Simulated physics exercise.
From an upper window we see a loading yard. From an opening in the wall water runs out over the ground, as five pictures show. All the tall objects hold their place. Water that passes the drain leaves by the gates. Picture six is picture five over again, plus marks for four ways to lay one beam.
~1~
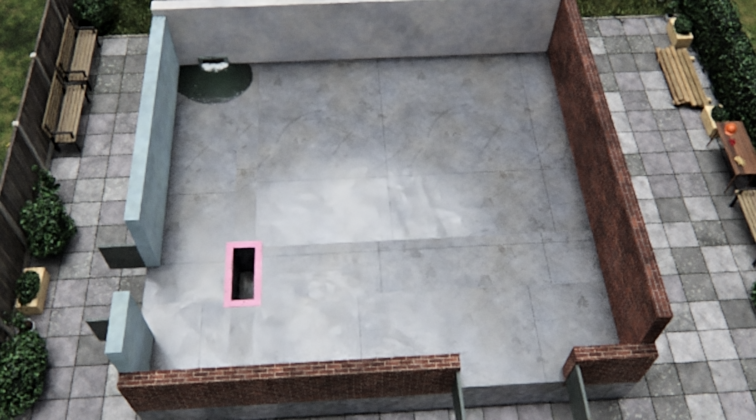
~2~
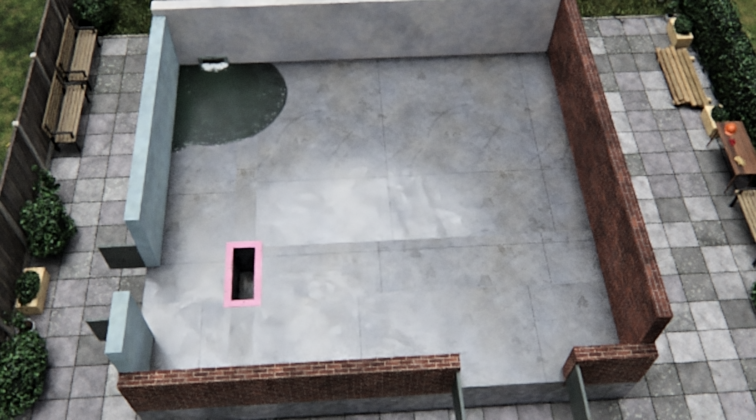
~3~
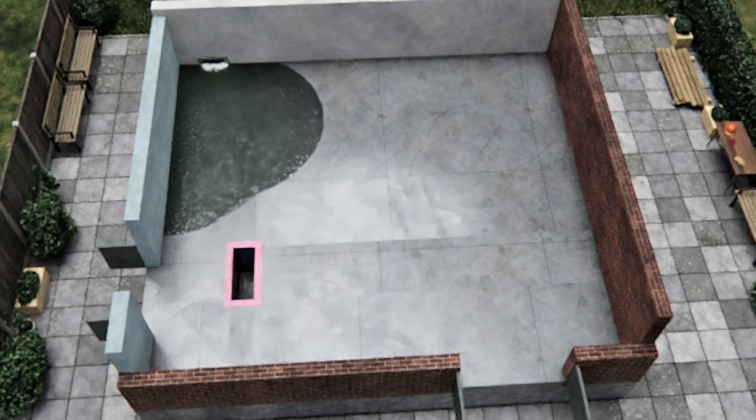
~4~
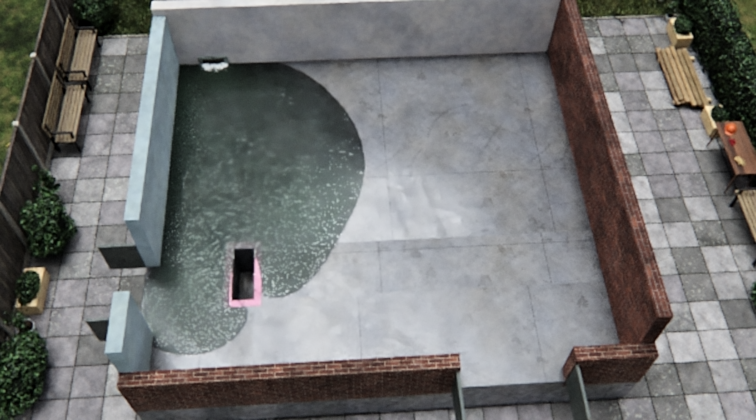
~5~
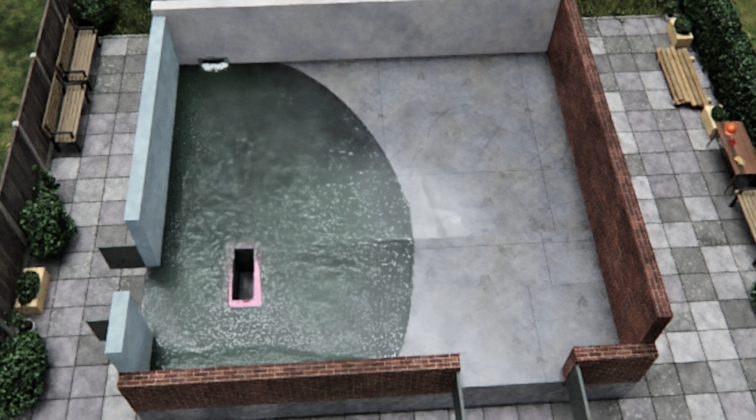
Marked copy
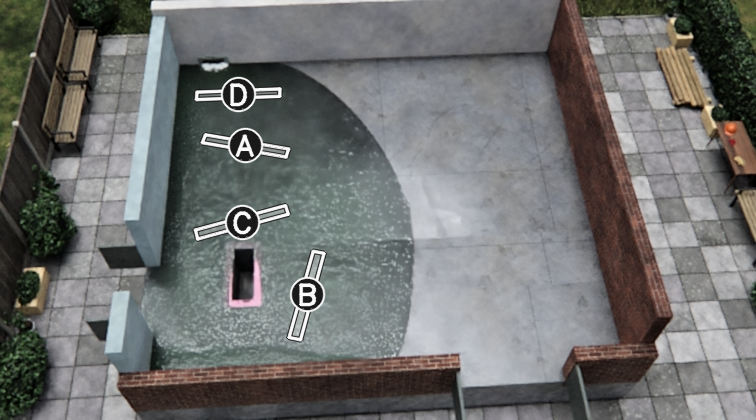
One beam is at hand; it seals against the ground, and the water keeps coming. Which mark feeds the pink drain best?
Place B does it best.
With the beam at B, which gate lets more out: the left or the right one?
More leaves on the right.
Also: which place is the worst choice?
The answer is C.
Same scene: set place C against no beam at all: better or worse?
It is worse.
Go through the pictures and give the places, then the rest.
Outfall at (214, 61); pink drain at (243, 273); open gate at (508, 371); open gate at (157, 299); water covers 3 % of the ground and shows as far out as (221, 98); pink drain still dry.
Water covers 8 % of the ground and shows as far out as (222, 143); pink drain still dry.
Water covers 17 % of the ground and shows as far out as (197, 227); pink drain still dry.
Water covers 32 % of the ground and shows as far out as (207, 346); pink drain taking water.
Water covers 47 % of the ground and shows as far out as (397, 339); pink drain taking water.
On the marked copy, A from (203, 138) to (287, 152); B from (294, 338) to (318, 252); C from (196, 234) to (286, 209); D from (196, 95) to (279, 92).
Choosing A, about 20 % of the stream runs into the pink drain, about 77 % out by the gates.
Choosing B, about 32 % of the stream runs into the pink drain, about 67 % out by the gates.
Choosing C, about 9 % of the stream runs into the pink drain, about 89 % out by the gates.
Choosing D, about 18 % of the stream runs into the pink drain, about 80 % out by the gates.
